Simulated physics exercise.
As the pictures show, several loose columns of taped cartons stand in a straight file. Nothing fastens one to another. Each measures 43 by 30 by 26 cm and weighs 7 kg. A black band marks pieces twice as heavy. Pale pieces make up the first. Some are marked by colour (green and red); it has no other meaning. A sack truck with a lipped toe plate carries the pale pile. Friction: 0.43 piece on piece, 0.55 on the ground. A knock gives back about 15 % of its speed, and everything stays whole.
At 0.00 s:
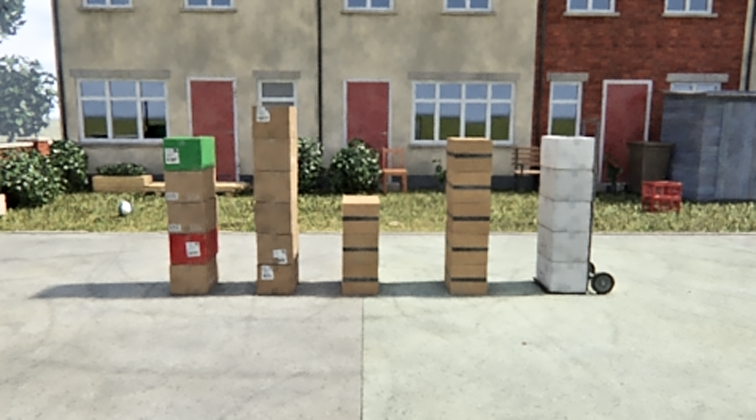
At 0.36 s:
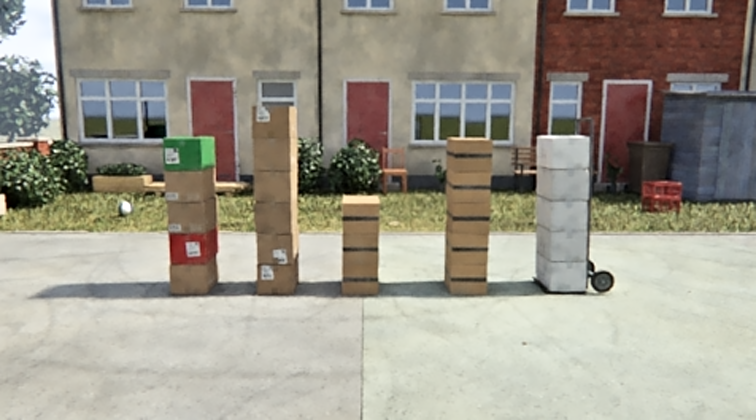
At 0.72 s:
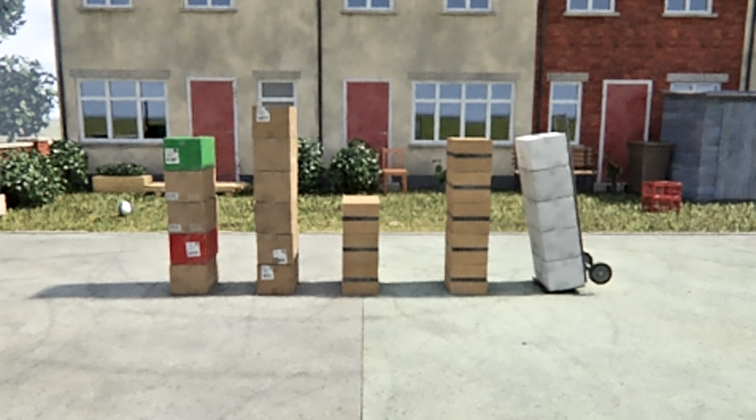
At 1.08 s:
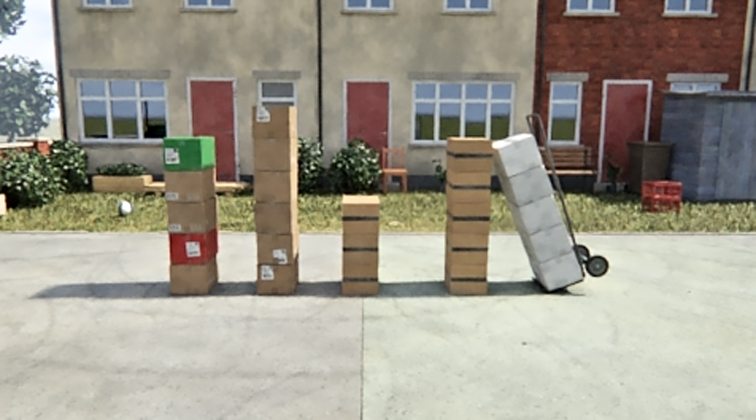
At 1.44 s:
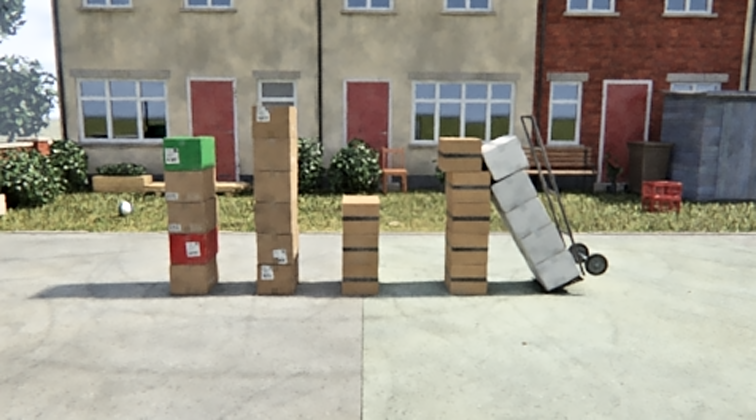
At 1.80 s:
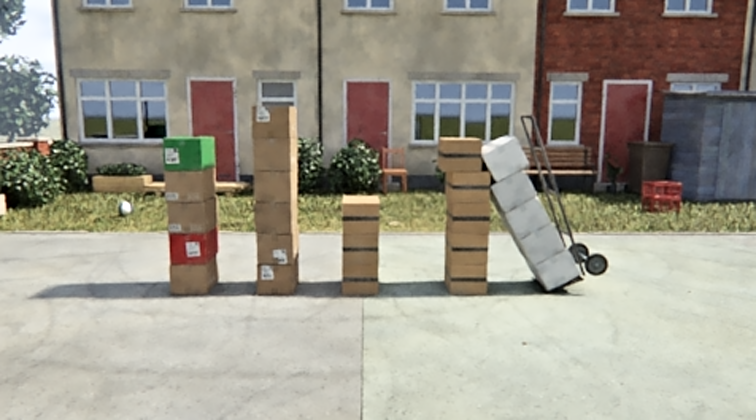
The footage shows a row of box stacks on pavement before houses, as the pale stack at right tilts left with its hand truck and leans against the neighbouring brown stack, whose upper boxes shift slightly left.
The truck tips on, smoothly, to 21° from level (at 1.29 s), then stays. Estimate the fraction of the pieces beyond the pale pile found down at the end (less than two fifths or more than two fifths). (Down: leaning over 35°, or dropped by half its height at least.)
Under two fifths of them.
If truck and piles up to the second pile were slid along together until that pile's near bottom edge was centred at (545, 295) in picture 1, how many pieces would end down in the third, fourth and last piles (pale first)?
Then third 0, fourth 0, last 0.
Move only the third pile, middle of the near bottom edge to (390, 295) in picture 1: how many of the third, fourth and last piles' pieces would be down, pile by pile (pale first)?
Then third 0, fourth 0, last 0.
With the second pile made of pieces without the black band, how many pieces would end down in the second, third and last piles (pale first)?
In that case second 5, third 3, last 5.
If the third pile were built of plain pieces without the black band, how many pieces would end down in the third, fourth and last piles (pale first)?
In that case third 0, fourth 0, last 0.
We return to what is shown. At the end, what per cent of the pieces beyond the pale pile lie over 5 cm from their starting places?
5 per cent.
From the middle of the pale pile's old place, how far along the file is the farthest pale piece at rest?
Some 60 cm.
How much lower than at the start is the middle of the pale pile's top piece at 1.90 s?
Roughly 10 cm.
After 1.90 s, 0 of the pale pile down; none of the 19 other cartons down, 1 disturbed.
At rest (2.3 s), 0 of the pale pile down; none of the 19 other cartons down, 1 disturbed; red carton unmoved; green carton unmoved. That is 0 per cent. As the last picture would show them, middles, red carton near (195, 244), green carton near (190, 153).
